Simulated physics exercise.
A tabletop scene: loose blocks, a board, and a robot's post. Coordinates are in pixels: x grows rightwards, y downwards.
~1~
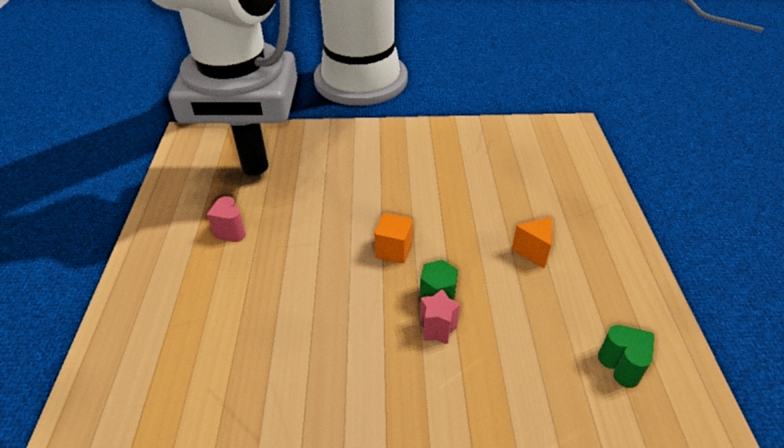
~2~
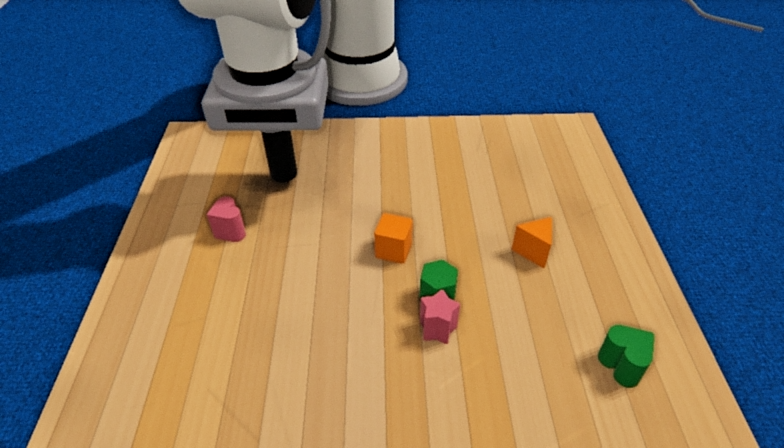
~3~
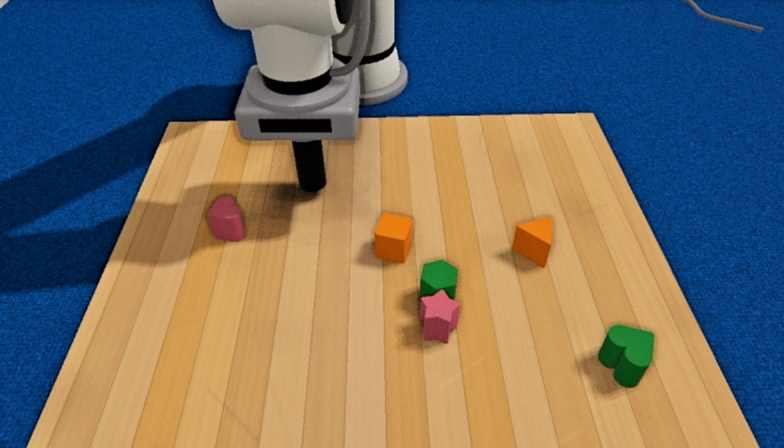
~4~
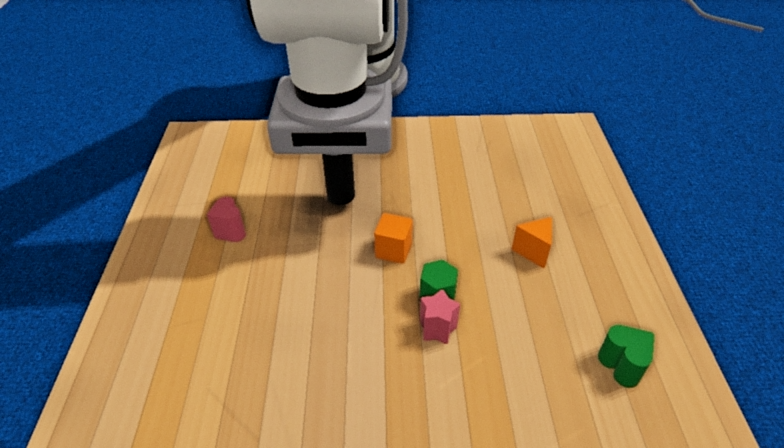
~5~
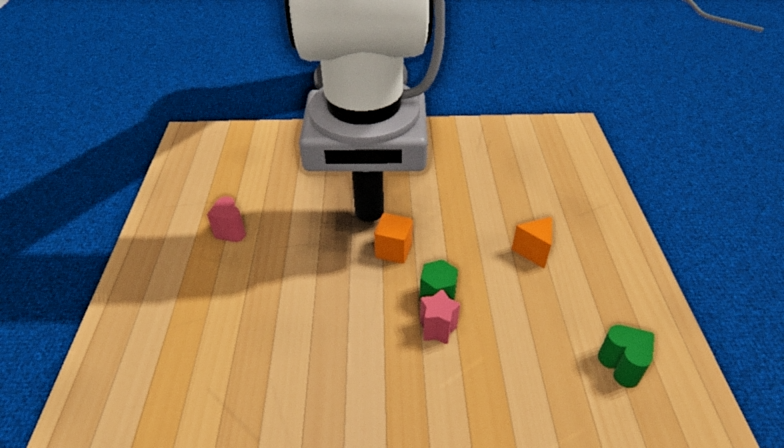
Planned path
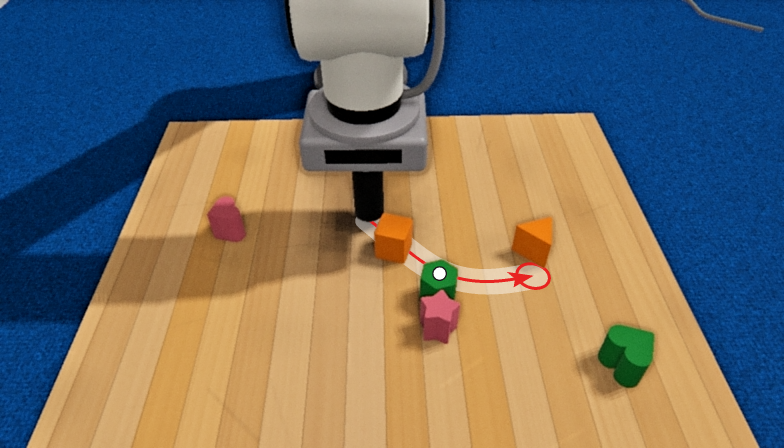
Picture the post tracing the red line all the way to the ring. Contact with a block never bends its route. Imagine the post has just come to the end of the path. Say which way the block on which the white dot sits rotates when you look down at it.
It swings round anticlockwise.
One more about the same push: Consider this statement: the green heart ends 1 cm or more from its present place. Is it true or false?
The claim does not hold.
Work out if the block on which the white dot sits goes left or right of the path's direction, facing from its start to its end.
Right side.
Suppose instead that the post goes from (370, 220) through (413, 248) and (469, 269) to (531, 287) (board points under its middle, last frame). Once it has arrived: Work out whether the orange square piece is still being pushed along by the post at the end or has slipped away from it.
I predict the post has moved past it.
The drawn path runs from (370, 220) over (411, 254) and (468, 280) to (533, 276); the dot is on the green hexagon.
On the path given first. One third of the way, post at (412, 245); orange square piece at (414, 257), turned 45° clockwise; green hexagon at (441, 276).
Two thirds of the way, post at (470, 272); orange square piece at (419, 267), turned 100° clockwise; green hexagon at (449, 288), turned 30° anticlockwise; pink star at (445, 316), turned 35° clockwise.
At the end, post at (535, 267); orange square piece at (419, 267), turned 100° clockwise; green hexagon at (449, 288), turned 30° anticlockwise; pink star at (445, 316), turned 35° clockwise; orange triangle not moved; green heart not moved.
